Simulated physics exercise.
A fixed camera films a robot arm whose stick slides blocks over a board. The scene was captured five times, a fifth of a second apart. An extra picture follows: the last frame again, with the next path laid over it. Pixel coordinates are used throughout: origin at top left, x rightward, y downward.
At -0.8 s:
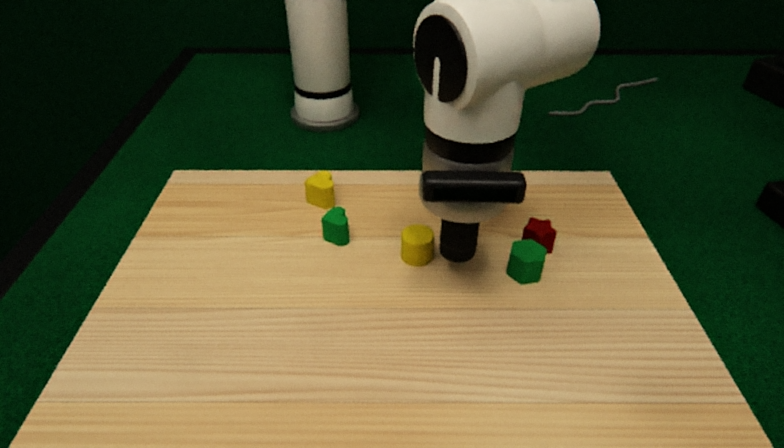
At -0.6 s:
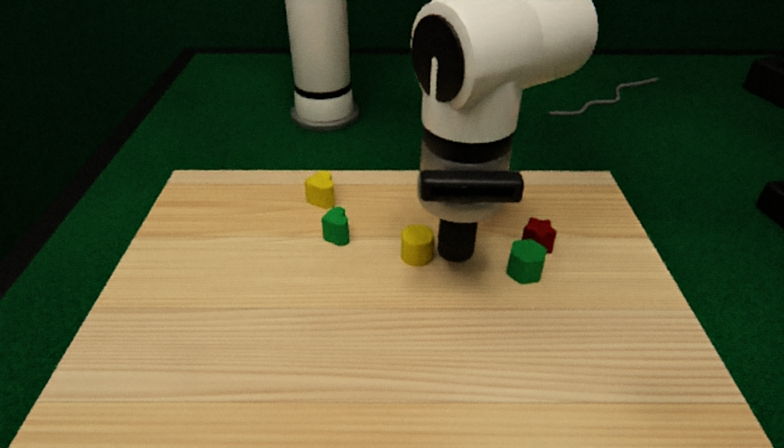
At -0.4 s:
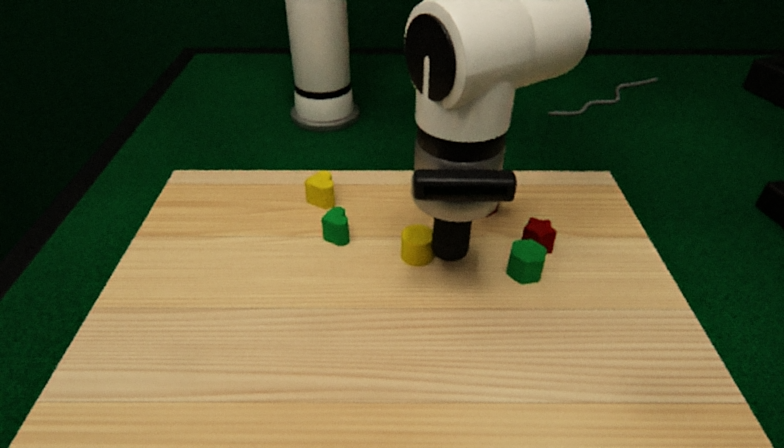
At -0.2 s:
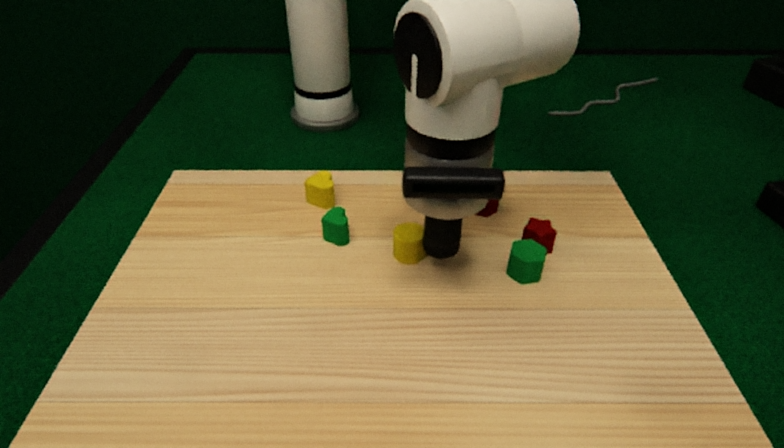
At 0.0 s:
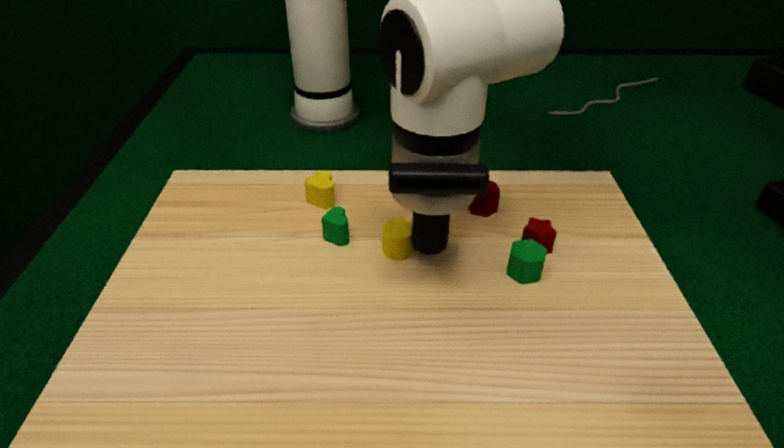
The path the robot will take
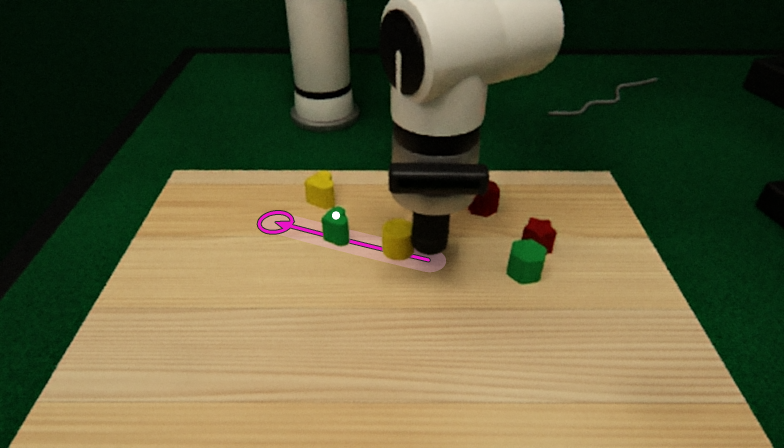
A white robot arm with a black stick reaches over a pale wooden table on green flooring, seen from the front and above by a still camera. A yellow heart and green heart sit at left, a yellow round block near the stick, and green and red blocks at right. The arm moves left, nudging the yellow round block slightly left and away, while another red block comes into view behind it.
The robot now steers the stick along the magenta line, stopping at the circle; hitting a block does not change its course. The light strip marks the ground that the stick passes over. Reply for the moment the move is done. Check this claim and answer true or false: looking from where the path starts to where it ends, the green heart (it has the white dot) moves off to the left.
My answer: True.
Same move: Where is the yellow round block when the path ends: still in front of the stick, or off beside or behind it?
I believe the yellow round block loses its place ahead of the stick and slips off.
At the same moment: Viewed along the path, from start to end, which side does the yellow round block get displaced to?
Out to the right.
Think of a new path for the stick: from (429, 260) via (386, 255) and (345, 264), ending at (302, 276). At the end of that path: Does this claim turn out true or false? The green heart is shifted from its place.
True
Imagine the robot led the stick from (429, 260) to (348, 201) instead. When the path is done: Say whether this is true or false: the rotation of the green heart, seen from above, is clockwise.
It is false.
The line goes from (429, 260) directly to (276, 222); the dot is on the green heart.
The first path, step by step. One third of the way, stick (374, 231); green heart (324, 215); yellow round block (350, 212).
Two thirds of the way, stick (321, 219); yellow heart (321, 178); green heart (289, 209), turned 40° anticlockwise; yellow round block (316, 194).
At the end, stick (273, 207); yellow heart (324, 176); green heart (239, 203), turned 80° anticlockwise; yellow round block (300, 187).
